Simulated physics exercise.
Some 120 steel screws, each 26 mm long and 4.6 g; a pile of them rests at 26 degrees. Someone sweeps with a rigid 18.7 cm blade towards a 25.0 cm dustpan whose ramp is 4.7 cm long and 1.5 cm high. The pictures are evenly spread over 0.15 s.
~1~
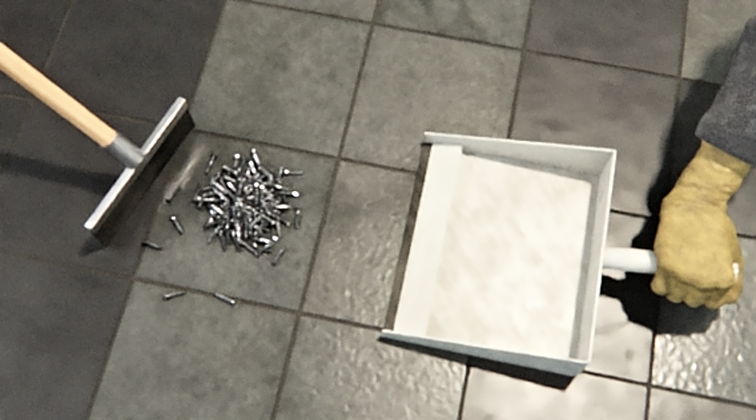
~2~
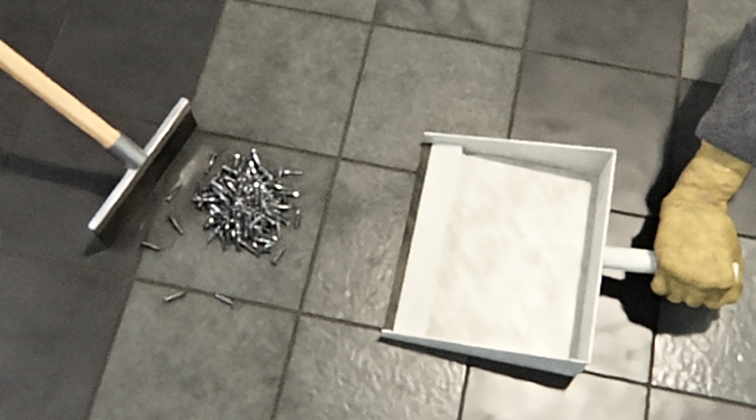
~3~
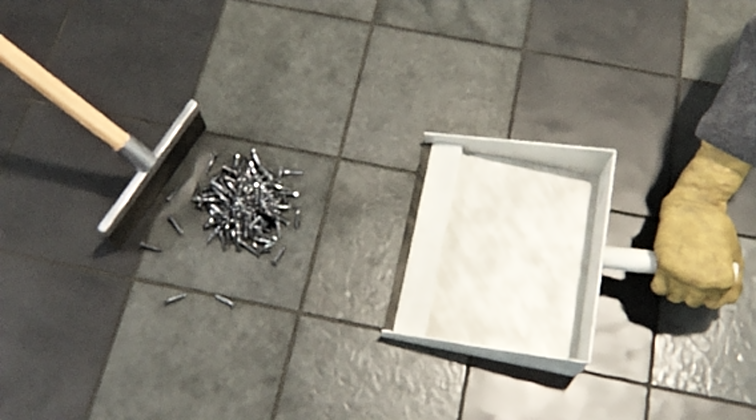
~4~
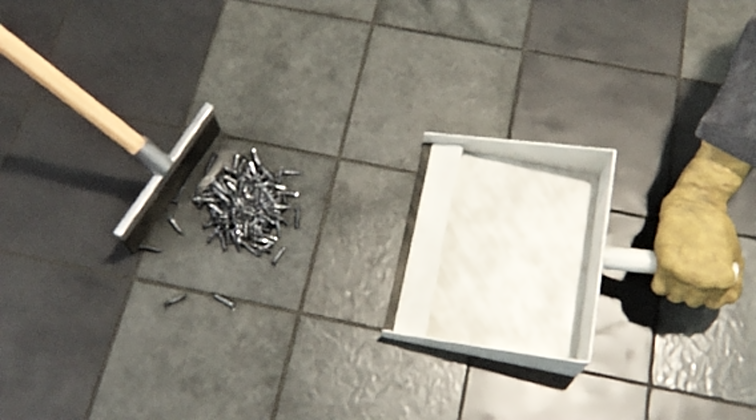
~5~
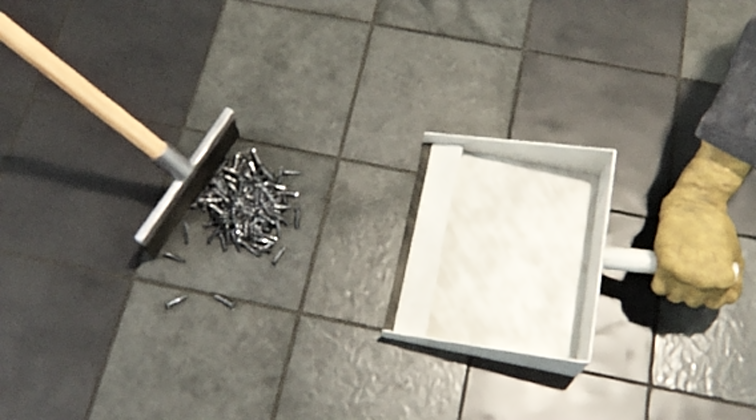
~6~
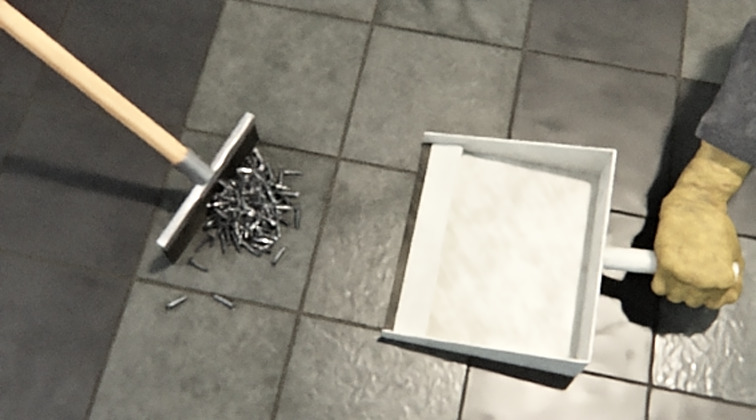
On a dark tiled floor, a wooden-handled blade slid a short way rightward into the near side of a pile of steel screws, nudging some, while a gloved hand held a white dustpan still.
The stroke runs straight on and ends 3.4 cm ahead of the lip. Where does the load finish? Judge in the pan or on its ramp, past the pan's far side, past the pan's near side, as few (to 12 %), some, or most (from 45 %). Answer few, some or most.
Pan: Some, far side: Few, near side: Few.
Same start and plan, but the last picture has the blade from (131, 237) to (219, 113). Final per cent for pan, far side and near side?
Pan 5, far 0, near 5.
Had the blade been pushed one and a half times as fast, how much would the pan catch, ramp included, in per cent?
Then about 60 per cent.
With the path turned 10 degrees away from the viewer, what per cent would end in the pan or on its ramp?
Then about 15 per cent.
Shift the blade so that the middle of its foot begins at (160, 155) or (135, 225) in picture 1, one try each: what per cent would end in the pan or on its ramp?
Some 25 and 35 per cent.
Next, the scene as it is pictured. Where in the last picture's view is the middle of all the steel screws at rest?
Around (392, 259).
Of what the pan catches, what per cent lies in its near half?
Roughly 70 per cent.
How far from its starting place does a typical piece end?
About 20 cm.
Then, 0.11 s after the last picture, middle of the blade 14 cm from the lip; 0 % over the lip, far side 0 %, near side 0 %.
Then, 0.19 s after the last picture, middle of the blade 8 cm from the lip; 0 % over the lip, far side 0 %, near side 0 %.
Then, 0.40 s after the last picture, middle of the blade 6 cm from the lip; 35 % over the lip, far side 0 %, near side 10 %.
In the end, pan 30 %, far side 0 %, near side 10 %, in front of the lip or behind the blade 60 %.
